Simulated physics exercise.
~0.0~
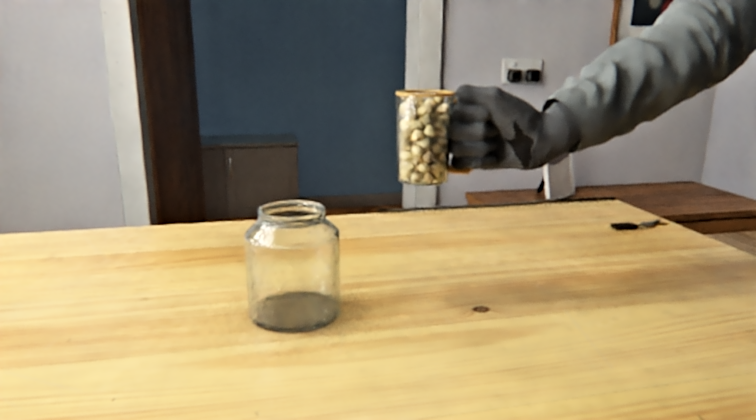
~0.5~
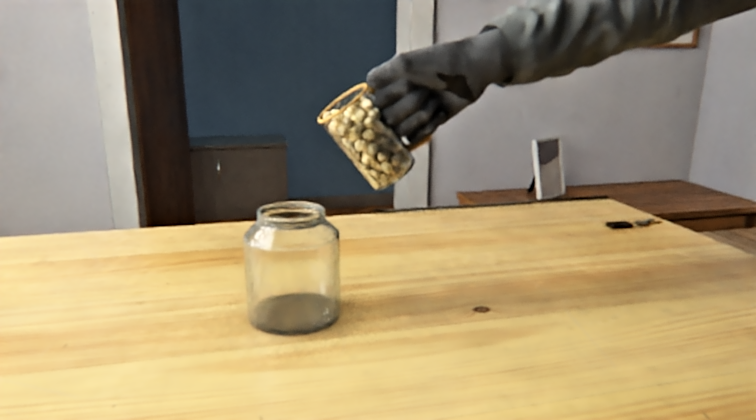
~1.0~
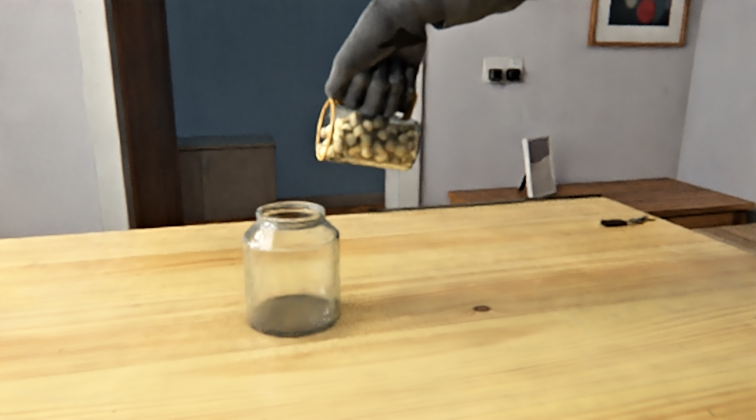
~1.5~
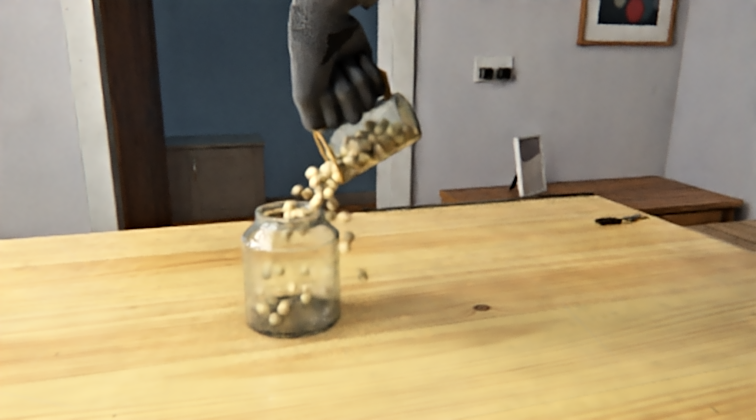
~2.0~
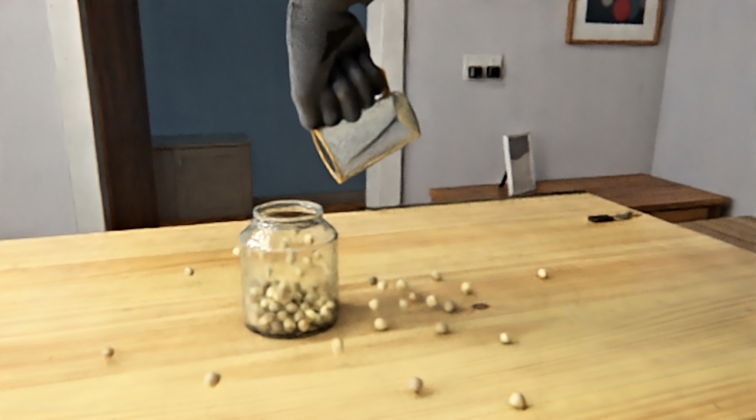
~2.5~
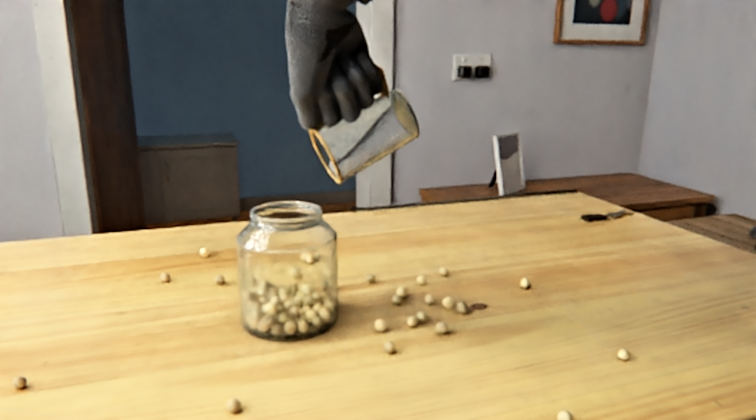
A dark-gloved hand in a grey sleeve holds a clear cup of pale, round nuts above a light wooden table, seen from slightly above in a room with a blue panel and grey walls. An empty glass jar stands left of centre on the table. The hand carries the cup left toward the jar and tips it onto its side. As it tilts further, nuts tumble into the jar, while others miss and scatter across the wood as the view drifts slightly sideways. Finally the cup hangs empty, with most nuts in the jar and the rest strewn around it.
